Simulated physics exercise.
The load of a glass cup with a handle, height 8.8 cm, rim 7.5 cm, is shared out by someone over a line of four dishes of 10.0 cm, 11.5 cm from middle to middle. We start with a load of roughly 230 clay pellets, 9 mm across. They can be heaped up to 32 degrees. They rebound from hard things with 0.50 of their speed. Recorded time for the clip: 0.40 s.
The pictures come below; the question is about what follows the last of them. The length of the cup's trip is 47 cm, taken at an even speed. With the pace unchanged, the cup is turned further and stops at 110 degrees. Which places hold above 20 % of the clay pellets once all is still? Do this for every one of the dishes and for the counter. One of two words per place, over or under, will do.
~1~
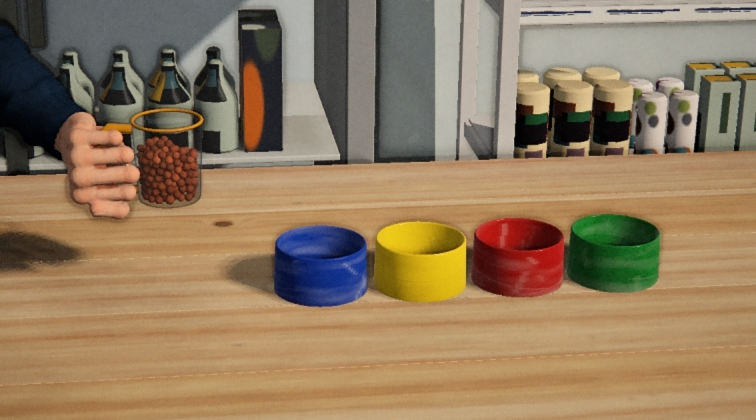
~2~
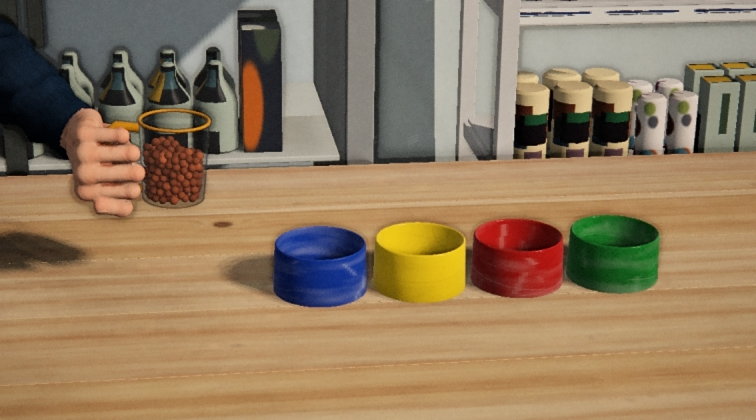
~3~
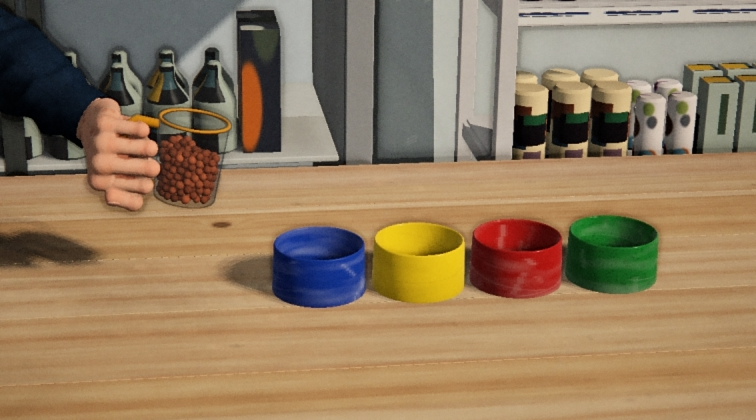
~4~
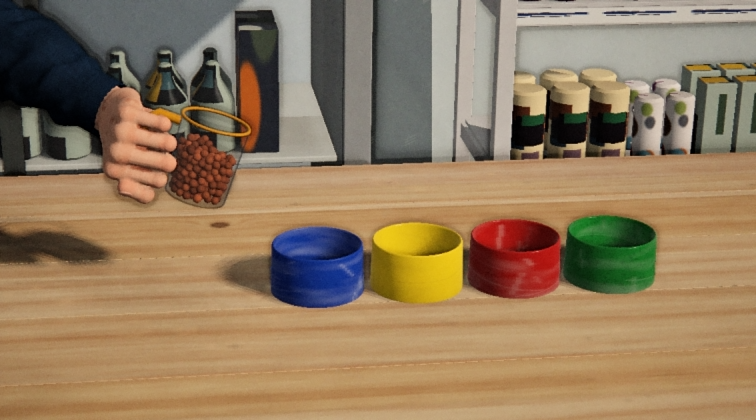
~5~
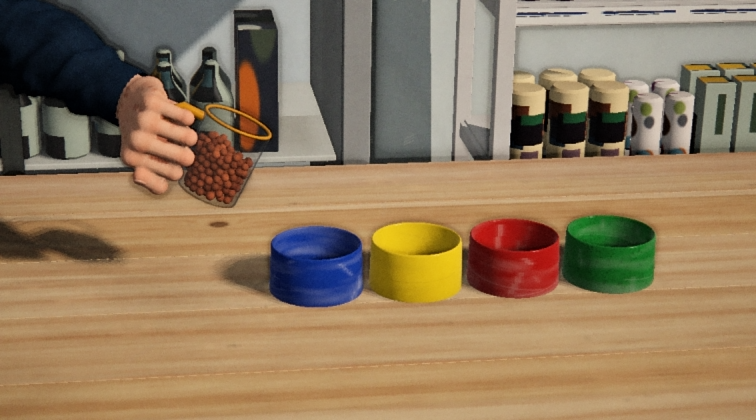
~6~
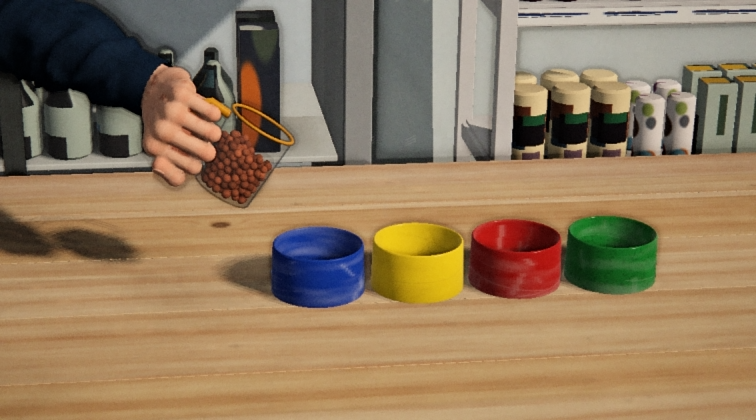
Red - over, blue - under, green - over, yellow - under, counter - under.
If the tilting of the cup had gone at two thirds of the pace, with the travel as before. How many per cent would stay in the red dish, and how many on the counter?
Result - red: 0; counter: 10.
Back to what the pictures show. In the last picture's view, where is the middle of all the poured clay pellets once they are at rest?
Roughly pixel (542, 270).
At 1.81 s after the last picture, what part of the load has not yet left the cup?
Roughly 0 in a hundred.
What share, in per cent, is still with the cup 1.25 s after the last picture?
Roughly 30 per cent.
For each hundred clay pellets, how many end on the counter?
Some 10 in a hundred.
Then, 0.75 s after the last picture, tilt 100 degrees; cup holds 100 %.
Then, 1.25 s after the last picture, tilt 110 degrees; cup holds 30 %, red 60 %.
Then, 1.81 s after the last picture, tilt 110 degrees; cup holds 0 %, red 55 %, green 35 %.
In the end, red 55 %, blue 0 %, green 35 %, yellow 0 %, counter 10 %.
